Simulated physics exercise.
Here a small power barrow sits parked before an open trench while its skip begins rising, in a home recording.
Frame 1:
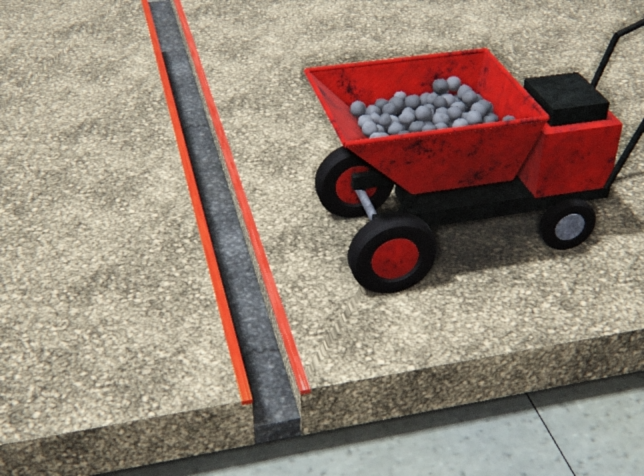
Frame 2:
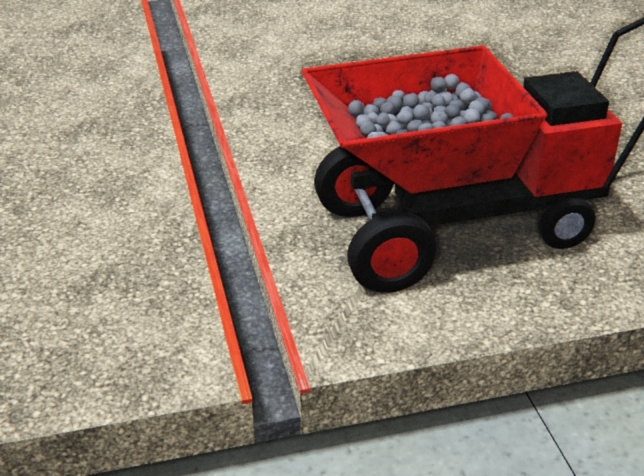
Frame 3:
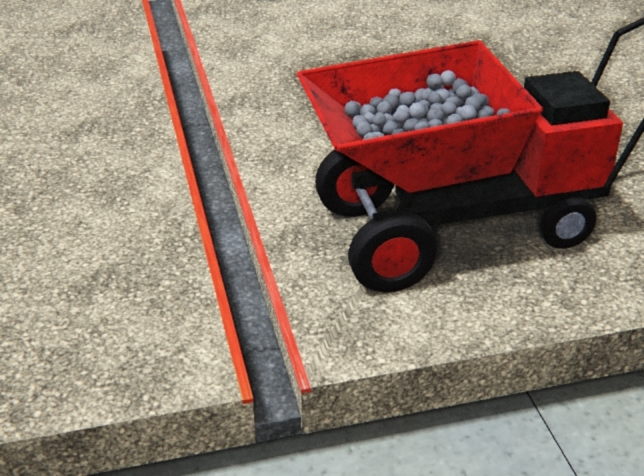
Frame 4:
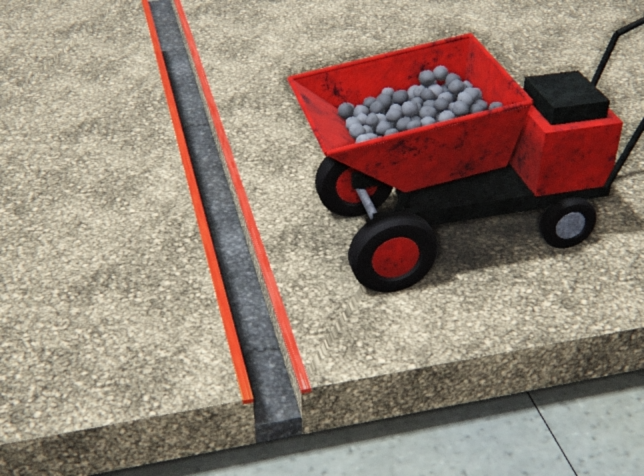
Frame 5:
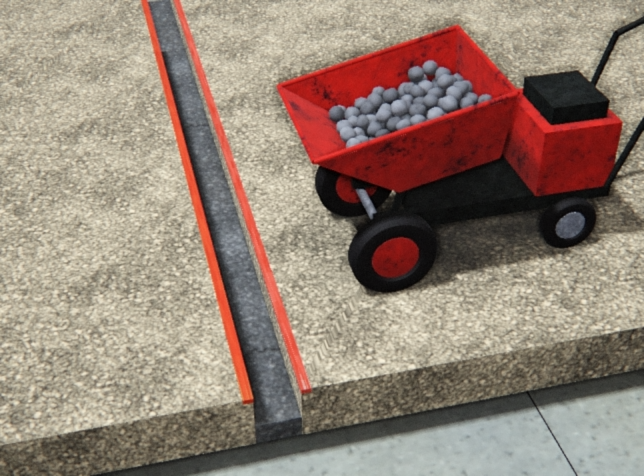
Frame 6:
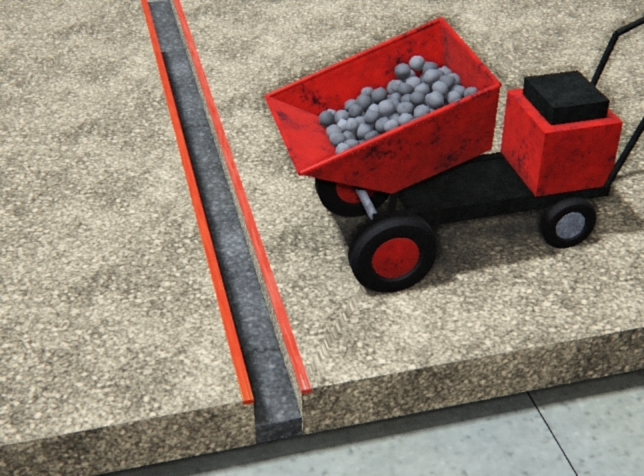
In this clip, a small red power barrow loaded with round grey cobbles stands still to the right of a narrow, red-edged trench while its skip gradually tilts forward to the left, its rear rising clear of the chassis.
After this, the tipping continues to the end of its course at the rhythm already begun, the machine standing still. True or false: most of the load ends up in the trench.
False.
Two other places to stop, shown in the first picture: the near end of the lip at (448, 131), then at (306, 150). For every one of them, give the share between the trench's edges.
40 per cent, then 0 per cent.
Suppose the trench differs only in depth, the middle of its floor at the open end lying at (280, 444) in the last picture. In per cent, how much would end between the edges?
That would give roughly 30 percent.
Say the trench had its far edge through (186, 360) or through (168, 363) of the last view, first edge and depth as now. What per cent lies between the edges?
In order: Near 90, then 100 percent.
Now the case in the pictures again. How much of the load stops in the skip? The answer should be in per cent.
About 10 %.
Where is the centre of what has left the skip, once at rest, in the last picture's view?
The centre comes to rest close to (175, 278).
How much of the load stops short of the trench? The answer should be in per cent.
Roughly 0 percent.
Soon after the last picture, skip tipped steeply; all in the skip.
A little later, skip tipped right over; about half in the skip; a small part in or heaped over the trench; about half beyond it.
Later still, skip tipped right over; a small part in the skip; about a quarter in or heaped over the trench; about two thirds beyond it.
At rest, skip tipped right over; a small part in the skip; about a quarter in or heaped over the trench; about two thirds beyond it.
